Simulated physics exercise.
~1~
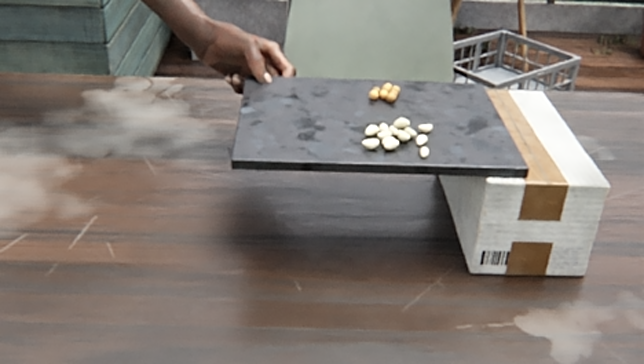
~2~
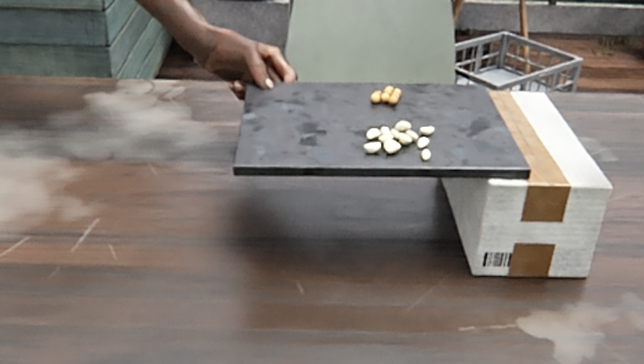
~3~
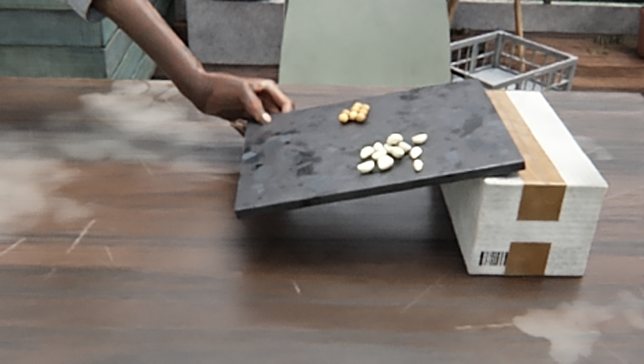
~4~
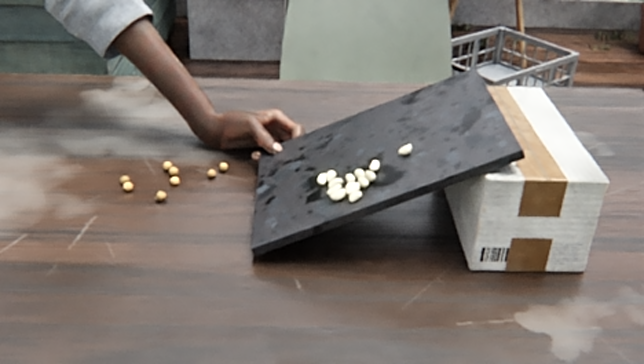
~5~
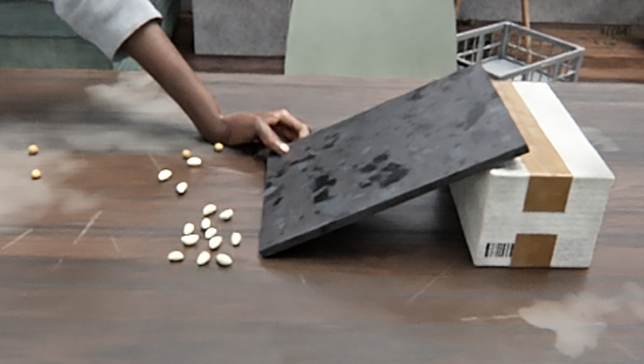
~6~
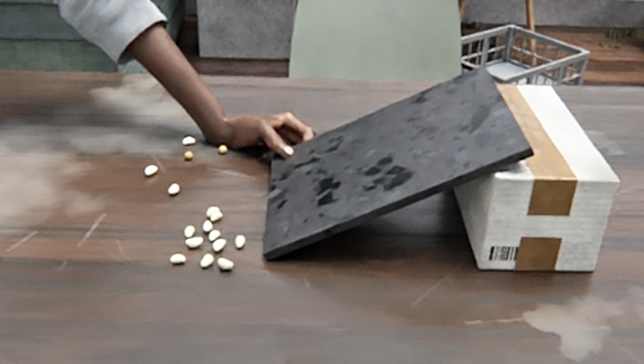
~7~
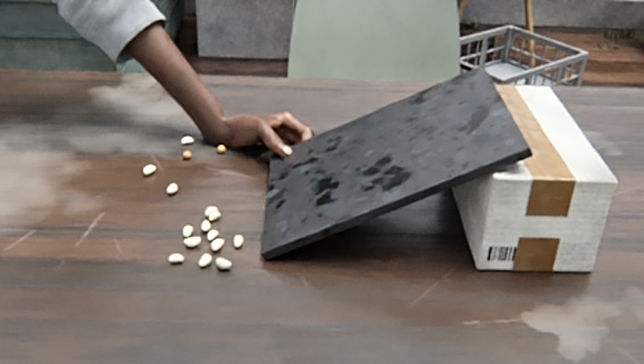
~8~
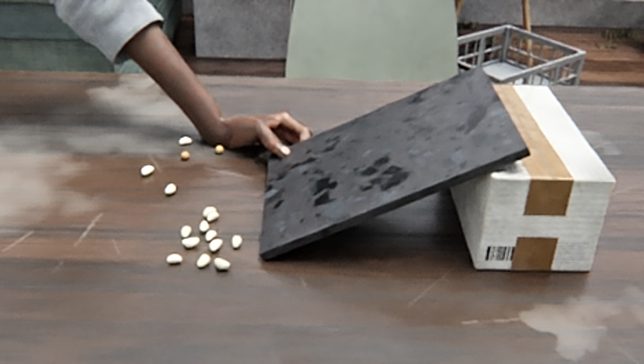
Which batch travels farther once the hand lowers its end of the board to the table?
The yellow balls at the back go farther, most of them rolling away out of view to the left. The pale pieces from the front come to rest nearer the foot of the board.
